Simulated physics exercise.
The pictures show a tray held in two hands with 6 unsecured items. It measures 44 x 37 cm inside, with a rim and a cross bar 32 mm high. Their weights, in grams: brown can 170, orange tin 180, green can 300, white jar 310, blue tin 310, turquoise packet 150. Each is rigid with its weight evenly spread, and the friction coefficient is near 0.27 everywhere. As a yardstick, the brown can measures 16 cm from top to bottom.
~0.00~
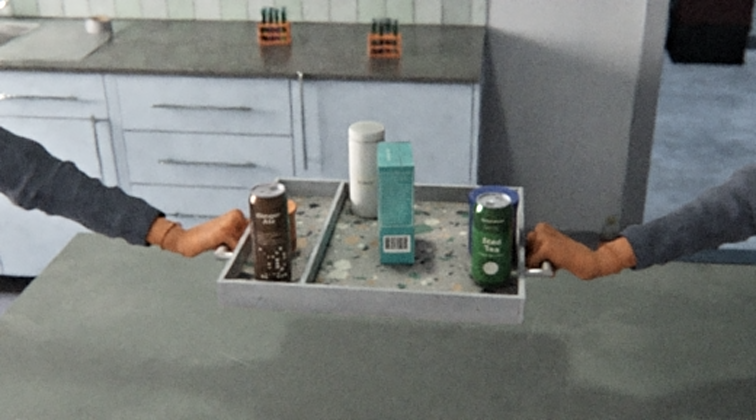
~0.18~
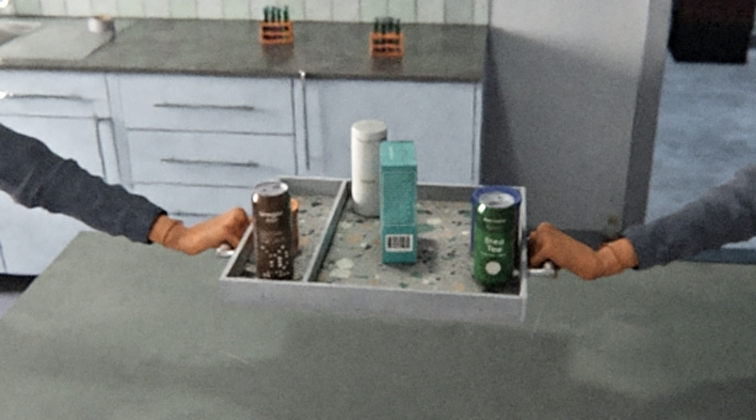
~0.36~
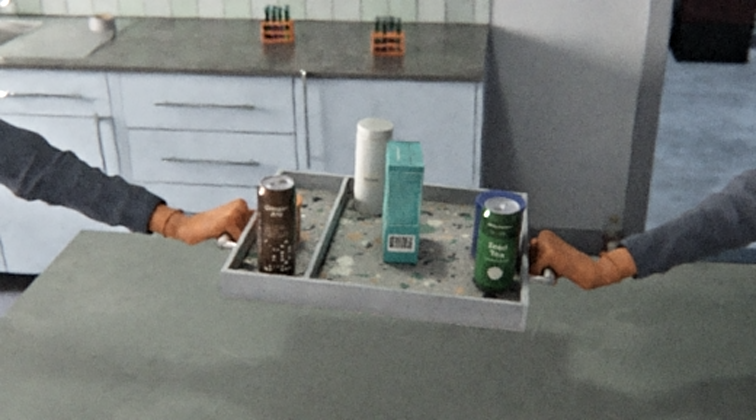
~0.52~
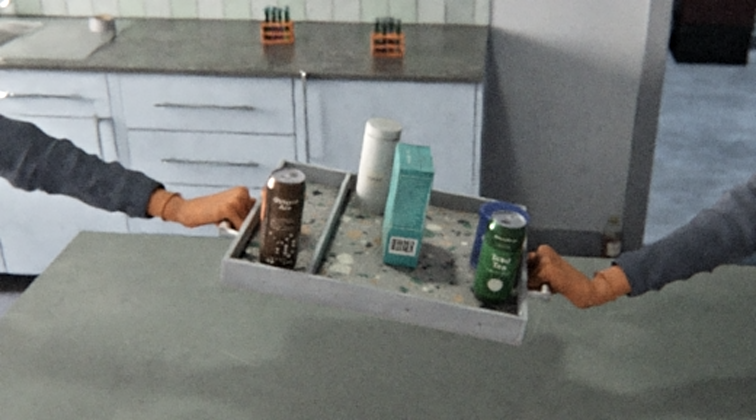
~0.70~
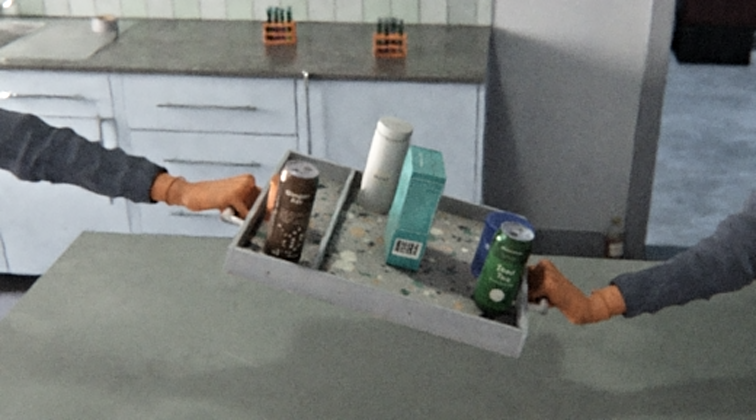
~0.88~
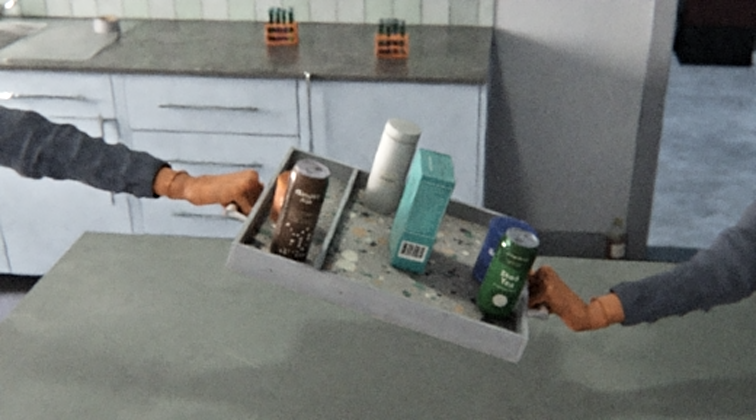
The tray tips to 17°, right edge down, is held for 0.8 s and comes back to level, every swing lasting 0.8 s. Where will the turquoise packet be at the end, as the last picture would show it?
The turquoise packet comes to rest near (459, 207).
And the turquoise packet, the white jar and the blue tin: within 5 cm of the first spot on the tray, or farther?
The turquoise packet ends elsewhere; the white jar gets shifted; the blue tin holds its spot.
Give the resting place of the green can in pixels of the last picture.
Around (507, 242).
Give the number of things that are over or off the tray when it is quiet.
That comes to 0.
After 1.18 s, tray tilted 17°, right edge down; turquoise packet slid 5 cm near (446, 219); white jar slid 4 cm; orange tin slid 4 cm.
After 1.58 s, tray tilted 17°, right edge down; turquoise packet slid 9 cm near (471, 228); white jar slid 14 cm; orange tin slid 4 cm.
After 2.18 s, tray tilted 5°, right edge down; turquoise packet slid 9 cm near (463, 213); white jar tipped 14° from how it sat; orange tin slid 4 cm.
At rest (3.3 s), not toppled but over 5 cm from the start, white jar and turquoise packet; the other 4 in place, give or take 5 cm. In the last view, turquoise packet near (458, 207).
